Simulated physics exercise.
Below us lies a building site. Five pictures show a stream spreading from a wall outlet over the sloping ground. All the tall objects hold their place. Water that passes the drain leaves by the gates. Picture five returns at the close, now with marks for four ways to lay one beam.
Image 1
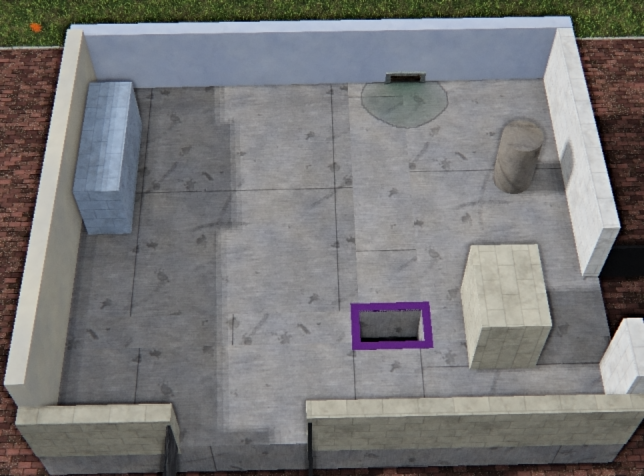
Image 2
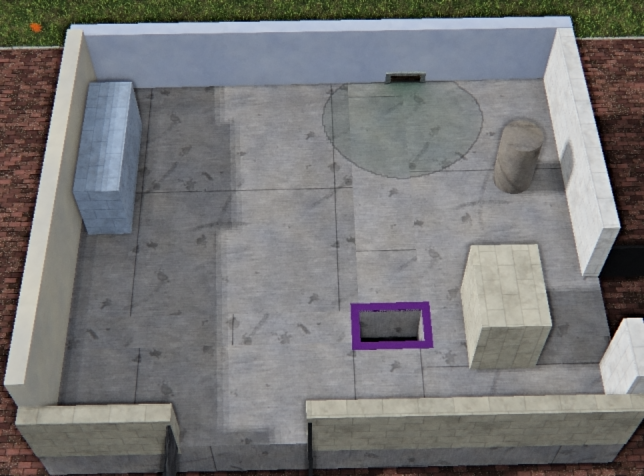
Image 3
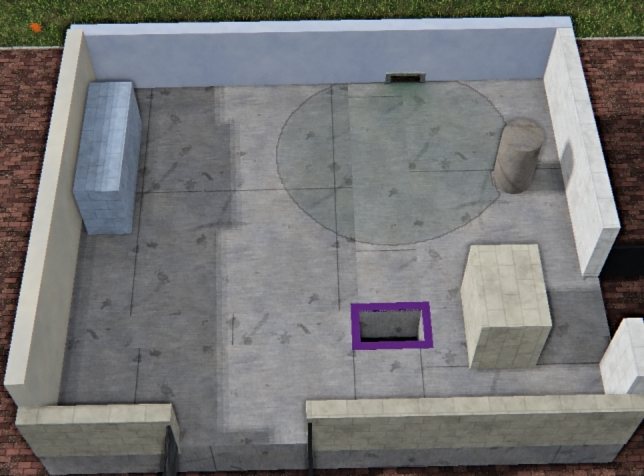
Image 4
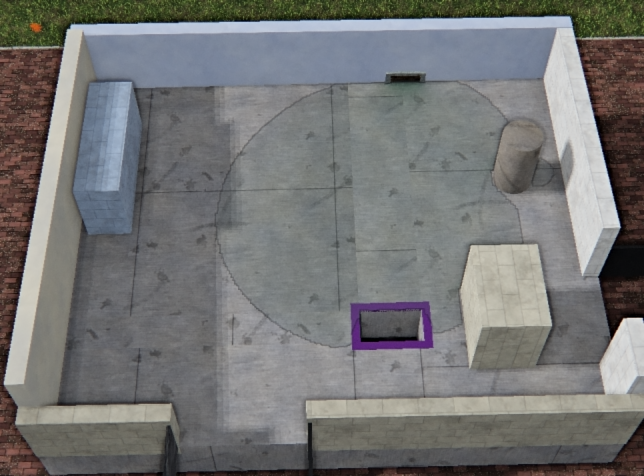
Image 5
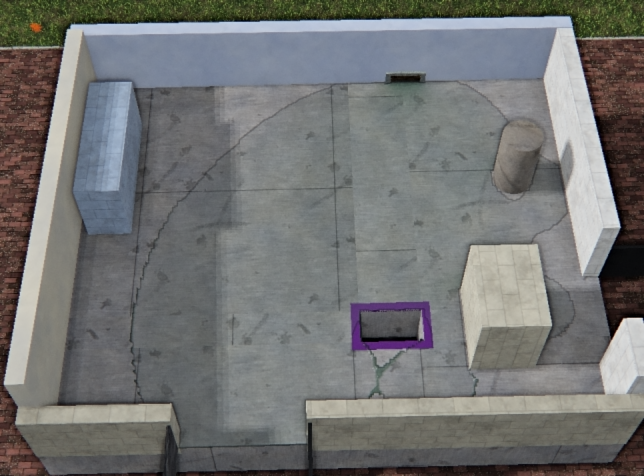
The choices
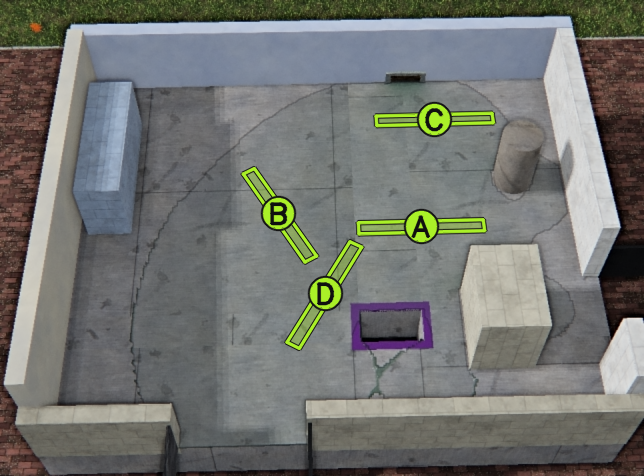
On a walled building site, water spreads from a wall opening and reaches the purple-rimmed pit.
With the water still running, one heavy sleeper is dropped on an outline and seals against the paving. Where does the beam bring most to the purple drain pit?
Place B does it best.
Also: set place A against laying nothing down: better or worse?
Place A is worse.
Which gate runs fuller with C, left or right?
The left gate.
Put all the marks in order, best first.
The order is B, D, C, A.
On the marked copy, A from (358, 228) to (483, 225); B from (248, 171) to (310, 259); C from (376, 120) to (492, 117); D from (293, 345) to (355, 244).
Choosing A, about 5 % of the stream goes into the purple drain pit, about 94 % out by the gates.
Choosing B, about 51 % of the stream goes into the purple drain pit, about 47 % out by the gates.
Choosing C, about 13 % of the stream goes into the purple drain pit, about 86 % out by the gates.
Choosing D, about 36 % of the stream goes into the purple drain pit, about 63 % out by the gates.
